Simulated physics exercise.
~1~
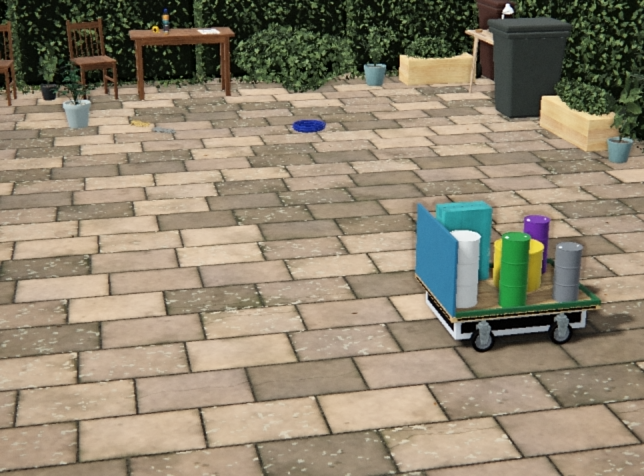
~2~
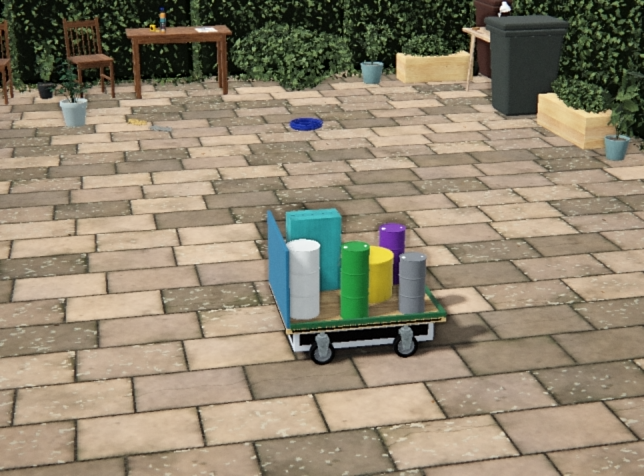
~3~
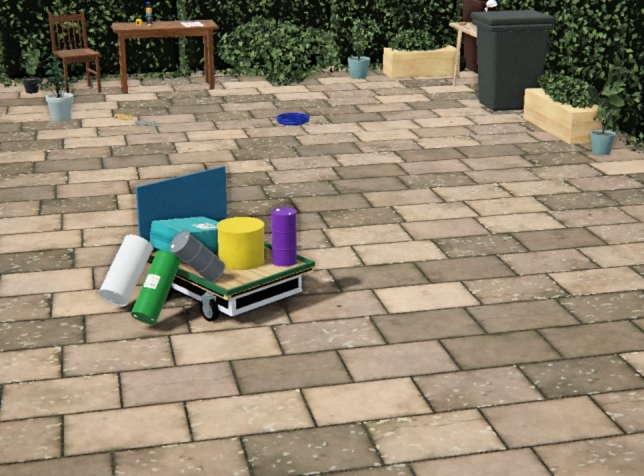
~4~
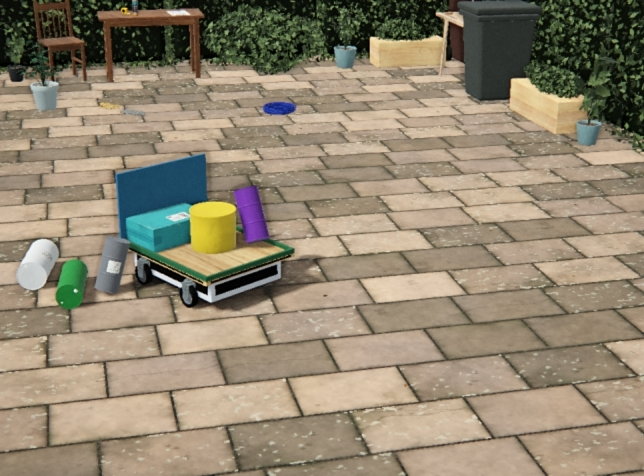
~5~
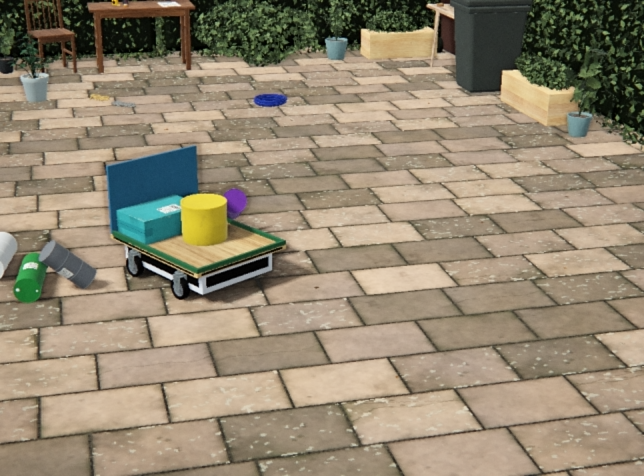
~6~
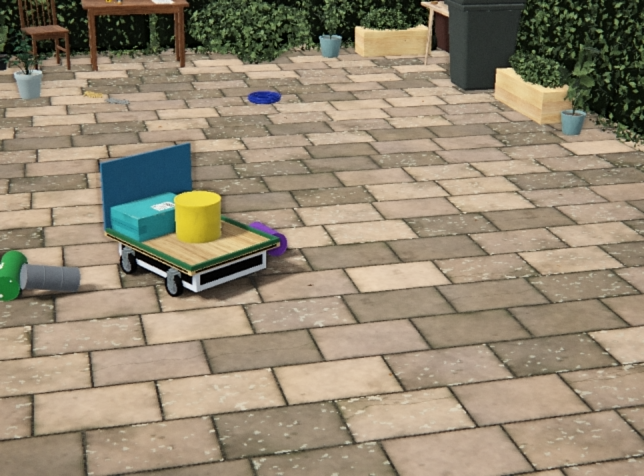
On a paved patio, a small cart carrying canisters, a yellow pail and a turquoise box rolled left, turned sharply and stopped, spilling the white, green, grey and purple canisters onto the ground while the pail stayed upright beside the toppled box.
